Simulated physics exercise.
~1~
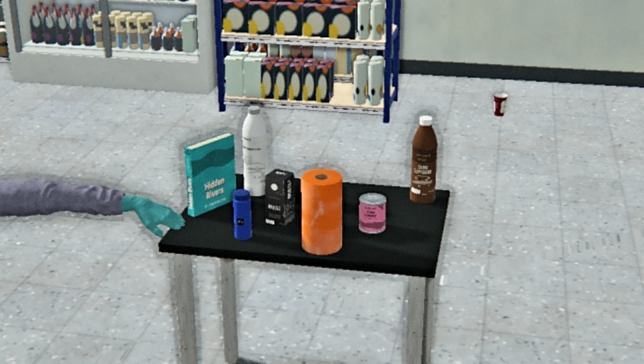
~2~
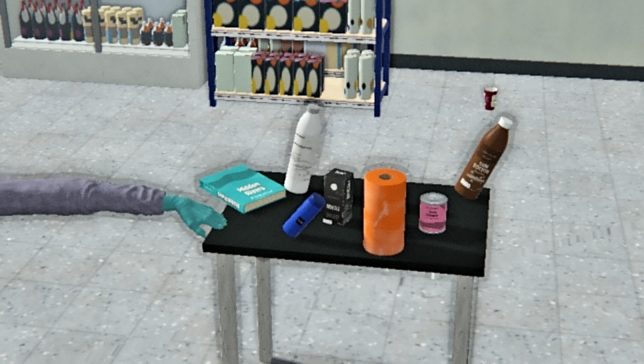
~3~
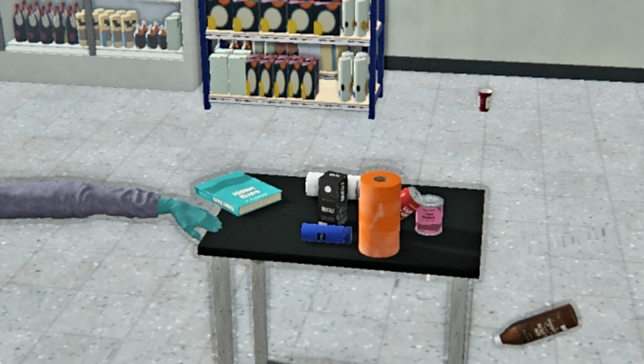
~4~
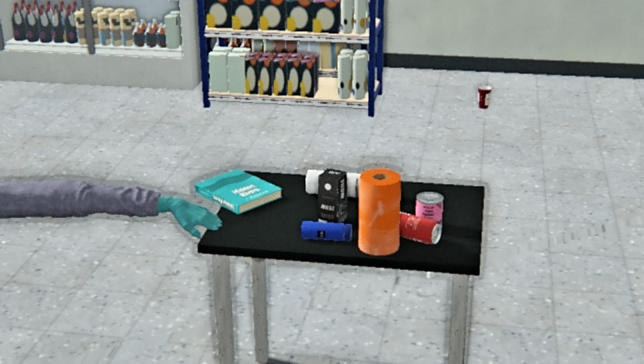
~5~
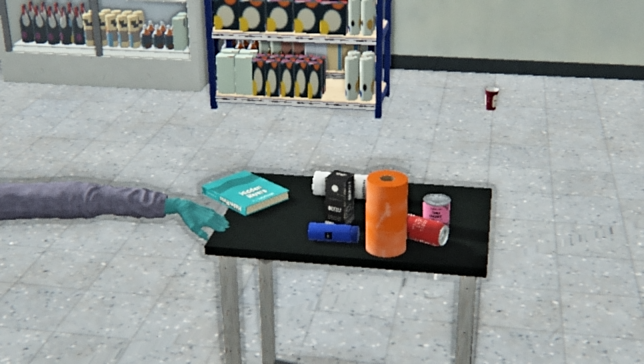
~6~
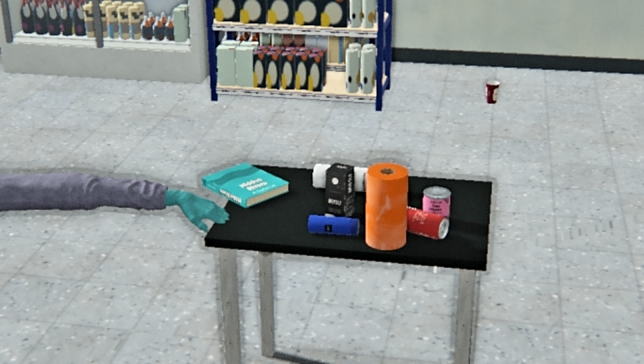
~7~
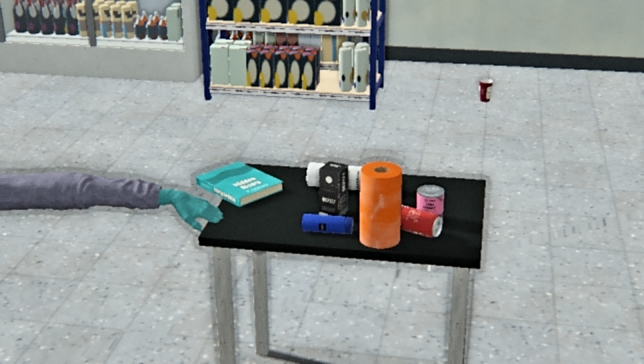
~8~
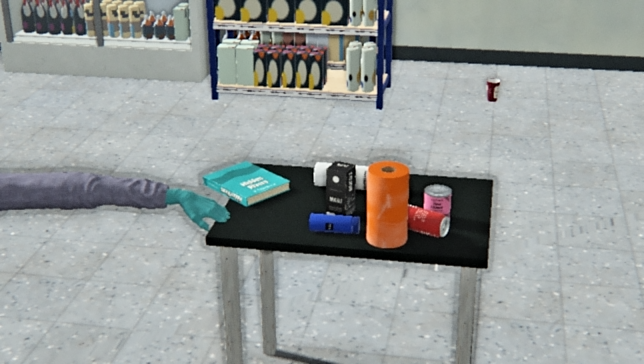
Table jerking right beside a gloved hand, toppling book, bottles, shaker and red can, with the brown bottle falling to the floor.
